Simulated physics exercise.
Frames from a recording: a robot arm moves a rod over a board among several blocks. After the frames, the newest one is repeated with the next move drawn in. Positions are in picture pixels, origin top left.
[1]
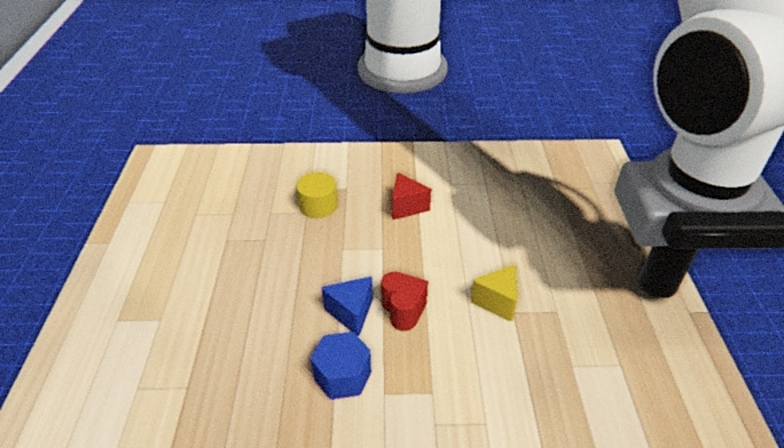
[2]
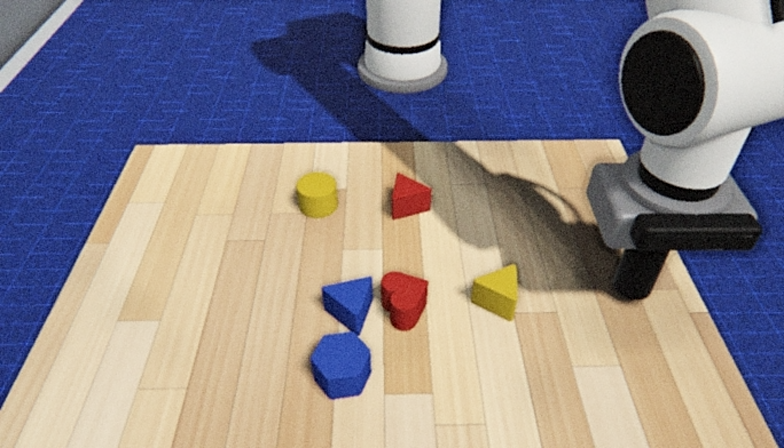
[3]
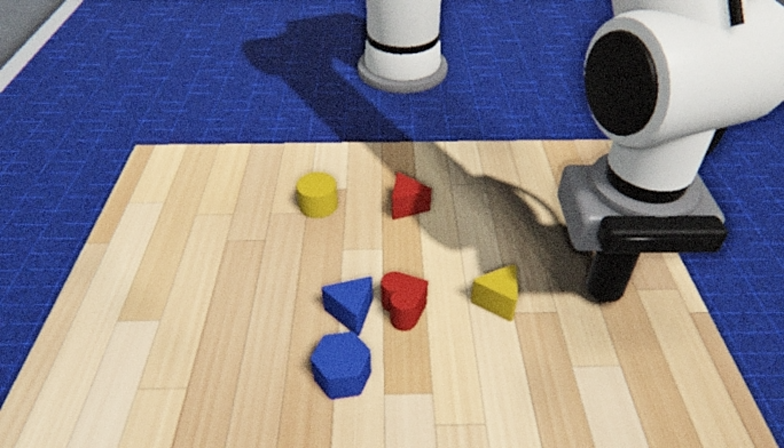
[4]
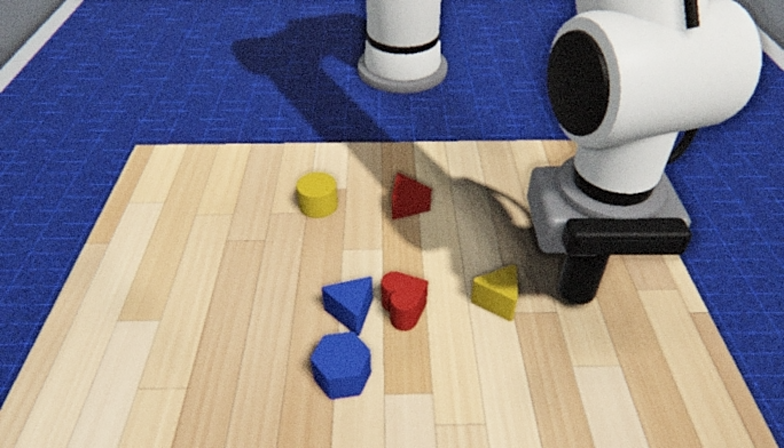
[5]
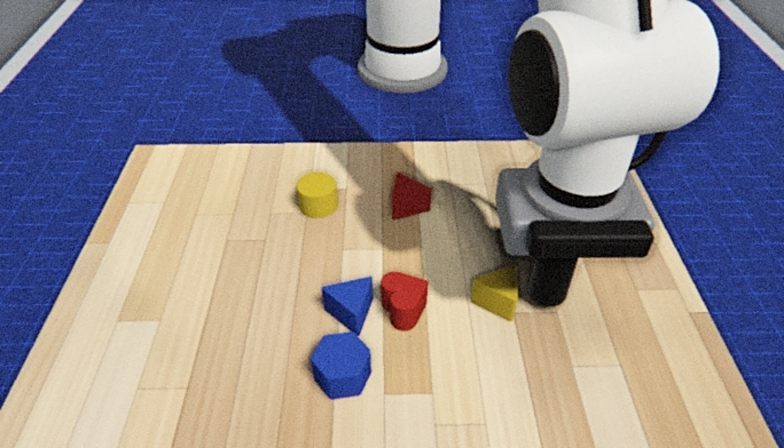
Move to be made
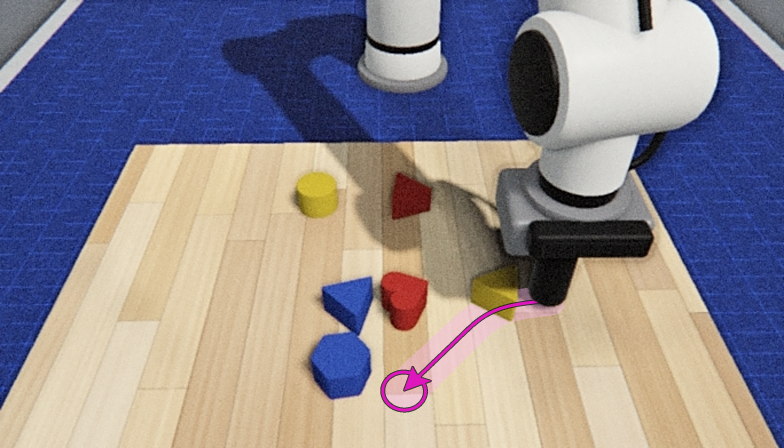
A robot arm moves a black rod left across a wooden board toward the yellow triangular block.
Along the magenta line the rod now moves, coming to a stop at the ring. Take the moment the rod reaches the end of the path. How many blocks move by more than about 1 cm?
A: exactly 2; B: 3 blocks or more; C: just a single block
Option C.
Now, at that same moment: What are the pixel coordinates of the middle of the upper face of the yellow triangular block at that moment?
Around pixel (443, 288).
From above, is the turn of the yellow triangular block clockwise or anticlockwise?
Seen from above, its turn is clockwise.
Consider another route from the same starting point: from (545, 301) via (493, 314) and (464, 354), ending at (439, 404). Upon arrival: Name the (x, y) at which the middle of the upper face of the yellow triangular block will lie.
Its top middle will sit at (454, 285).
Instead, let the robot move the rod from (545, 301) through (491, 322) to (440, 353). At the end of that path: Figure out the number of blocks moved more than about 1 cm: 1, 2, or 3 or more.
Going by the path, one of them shifts by more than about 1 cm.
The line goes from (545, 301) via (489, 313) and (448, 349), ending at (404, 391).
The first path, step by step. One third of the way, rod (490, 306); yellow triangular block (457, 286).
Two thirds of the way, rod (449, 341); red heart block (399, 287), turned 15° anticlockwise; yellow triangular block (443, 288), turned 35° clockwise.
At the end, rod (404, 383); blue six-sided block unmoved; red heart block (399, 287), turned 15° anticlockwise; yellow triangular block (443, 288), turned 35° clockwise.
